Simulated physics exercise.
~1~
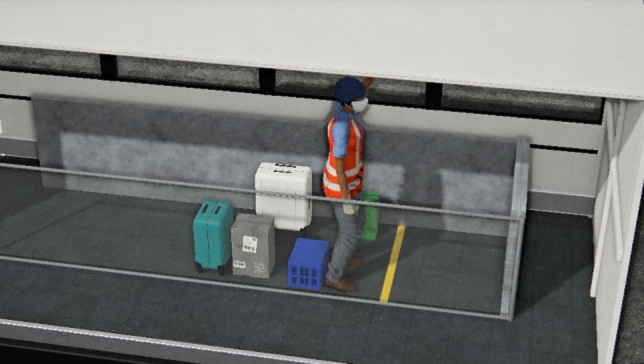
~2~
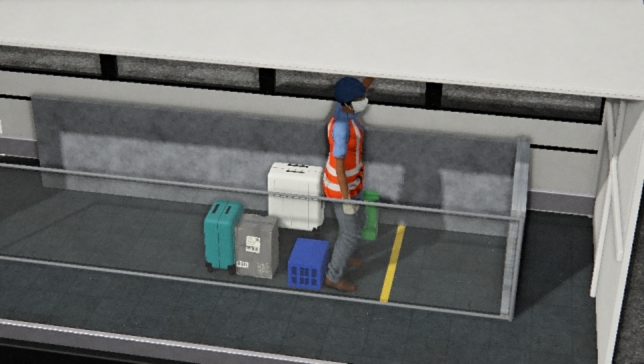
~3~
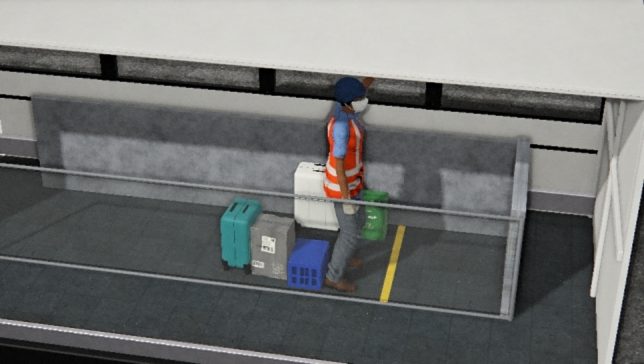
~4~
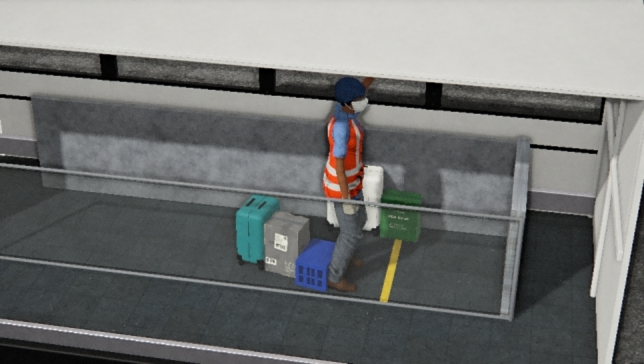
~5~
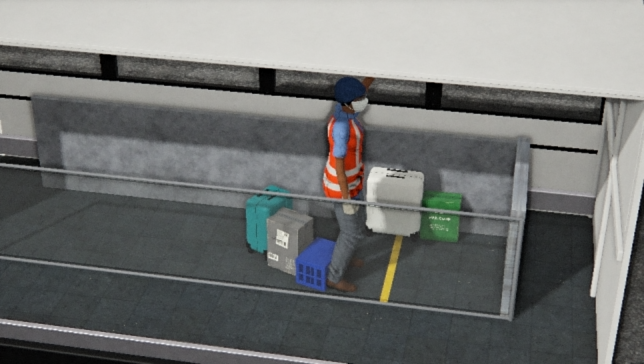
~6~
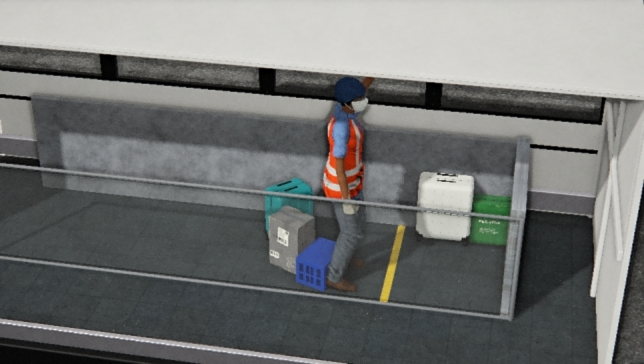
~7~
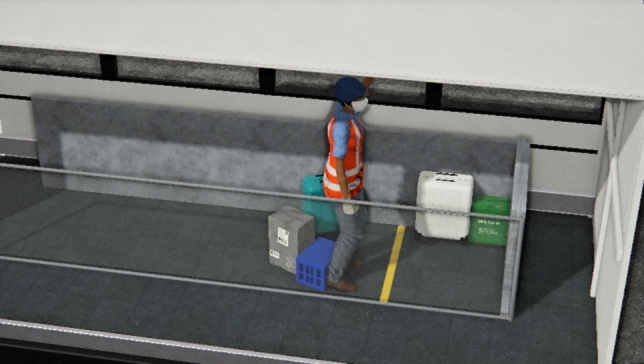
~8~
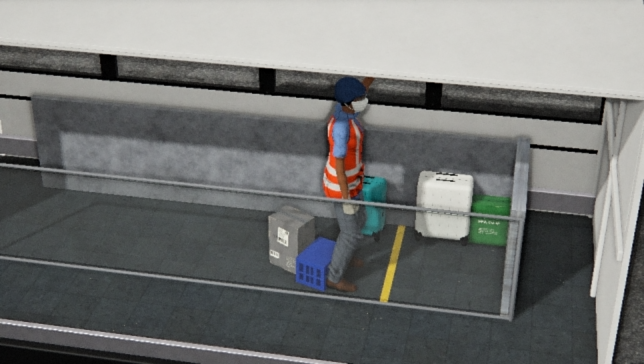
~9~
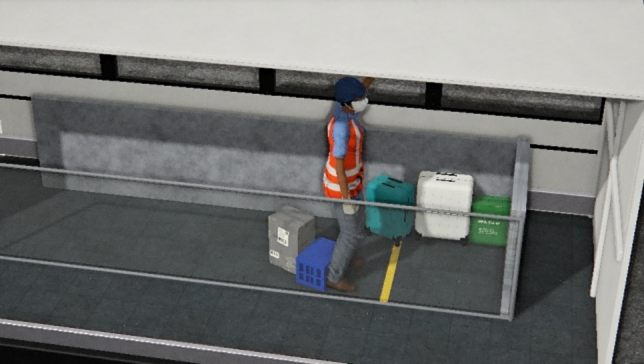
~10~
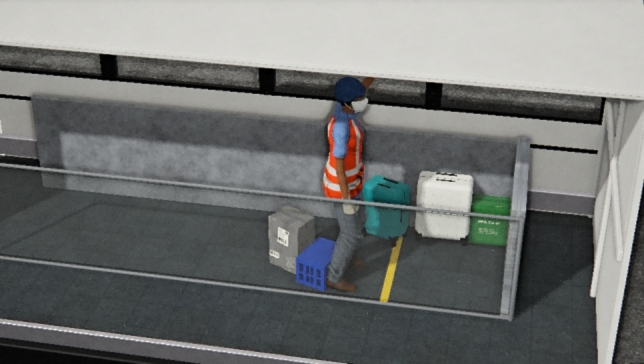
A worker in an orange safety vest, dark cap and face mask stands still in a grey-floored bay with low rails, seen from above and to the side. Around the worker are a white suitcase, a smaller teal one, a grey box-like pack, a blue crate and a green carton, left of a yellow line. All slide right, the grey pack and blue crate soon stopping beside the worker's legs. The white case and green carton cross the line and stop near the right end. The teal case passes behind the worker, rolls back slightly and rests upright just short of the line.
